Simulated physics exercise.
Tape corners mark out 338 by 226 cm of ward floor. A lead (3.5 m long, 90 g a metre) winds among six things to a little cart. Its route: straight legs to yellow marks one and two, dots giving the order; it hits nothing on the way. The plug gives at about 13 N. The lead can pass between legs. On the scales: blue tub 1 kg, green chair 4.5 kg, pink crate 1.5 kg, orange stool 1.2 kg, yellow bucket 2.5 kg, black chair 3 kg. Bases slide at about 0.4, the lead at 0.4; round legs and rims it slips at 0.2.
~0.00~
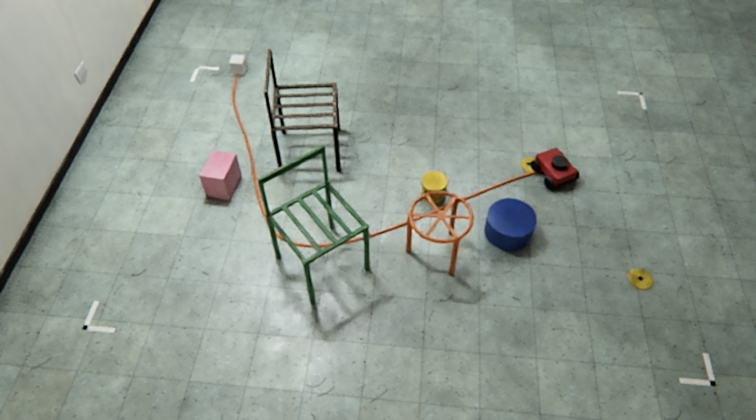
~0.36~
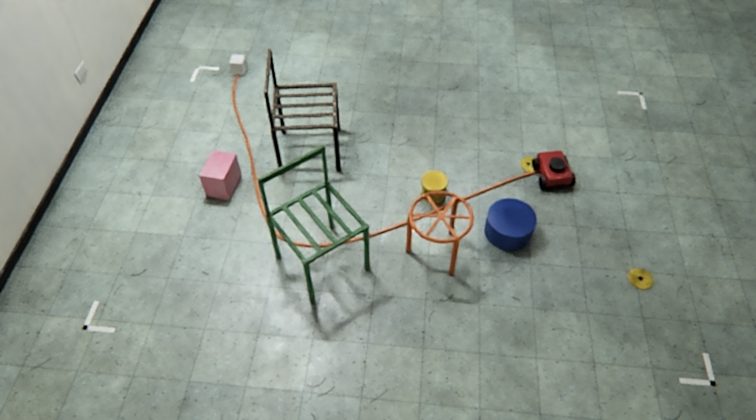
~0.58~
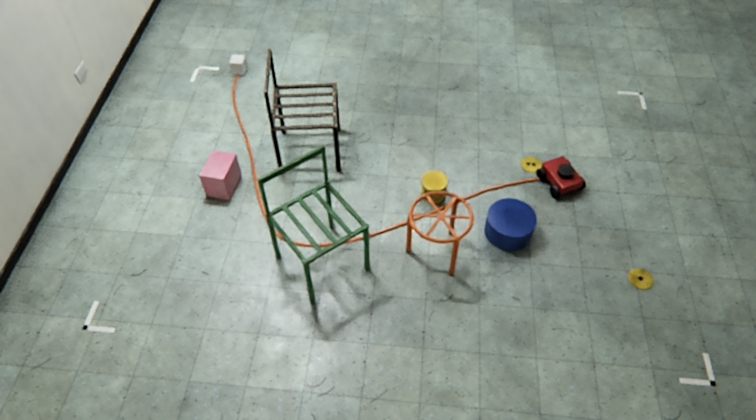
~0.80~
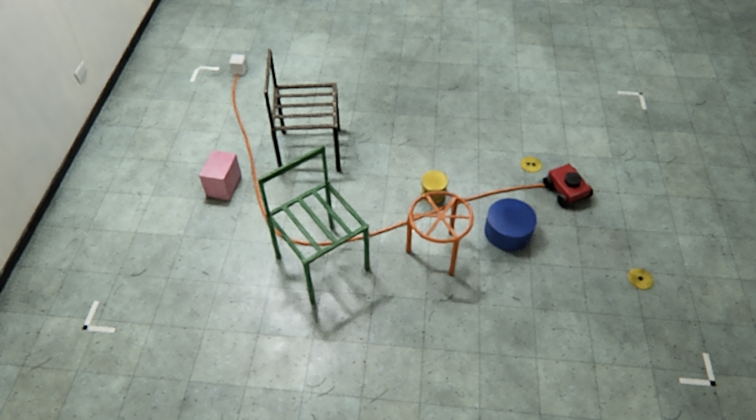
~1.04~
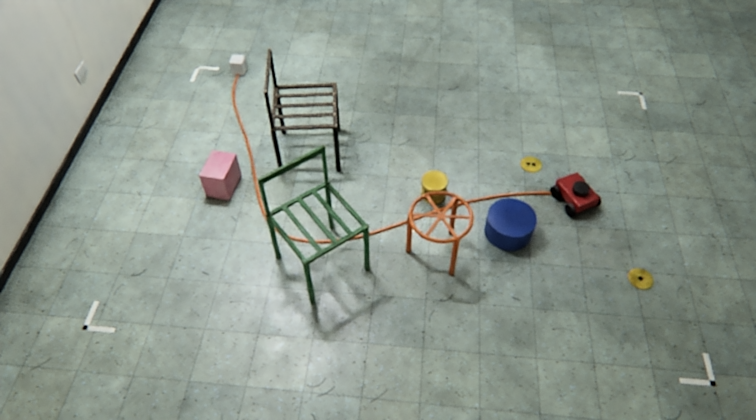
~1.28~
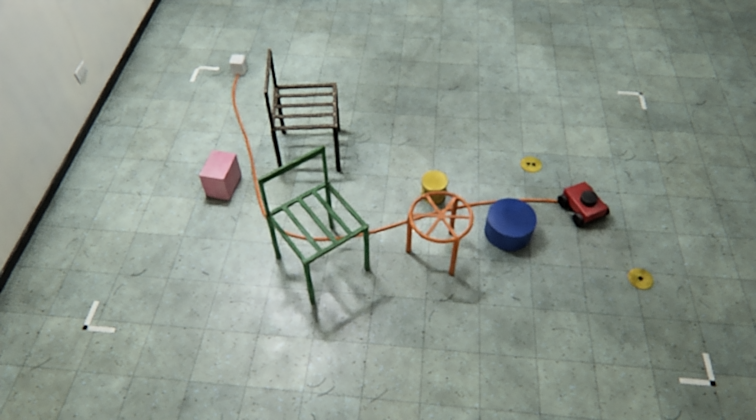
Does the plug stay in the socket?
Outcome: The plug remains in the socket.
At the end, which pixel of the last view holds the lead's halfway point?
At about (340, 229).
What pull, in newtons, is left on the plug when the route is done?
Roughly 0 N.
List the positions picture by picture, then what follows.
The first frame shows shows, green chair (317, 220); pink crate (218, 164); orange stool (441, 215); marks (640, 279) (531, 165); lead runs through (234, 100) (501, 184); cart (549, 168).
In the second frame, shows, lead runs through (234, 100) (501, 184); cart (550, 169).
In the third frame, shows, lead runs through (234, 100) (503, 186); cart (555, 176).
In the fourth frame, shows, lead runs through (234, 100) (508, 190); cart (562, 184).
In the fifth frame, shows, lead runs through (234, 100) (514, 194); cart (570, 193).
The sixth frame shows shows, green chair (317, 220); pink crate (218, 164); orange stool (441, 215); lead runs through (234, 100); cart (577, 202).
At 2.5 s, cart at (619, 252), lead slack at the fixed end; nothing else has moved.
At 3.7 s, cart at (611, 247), lead slack at the fixed end; blue tub 27 cm off its start.
At 5.0 s, cart at (565, 199), lead slack at the fixed end; blue tub 27 cm off its start at (512, 254).
At 6.2 s, cart at (532, 164), lead slack at the fixed end; blue tub 27 cm off its start.
At 6.6 s, cart at (532, 164), lead slack at the fixed end; blue tub 27 cm off its start at (512, 254).
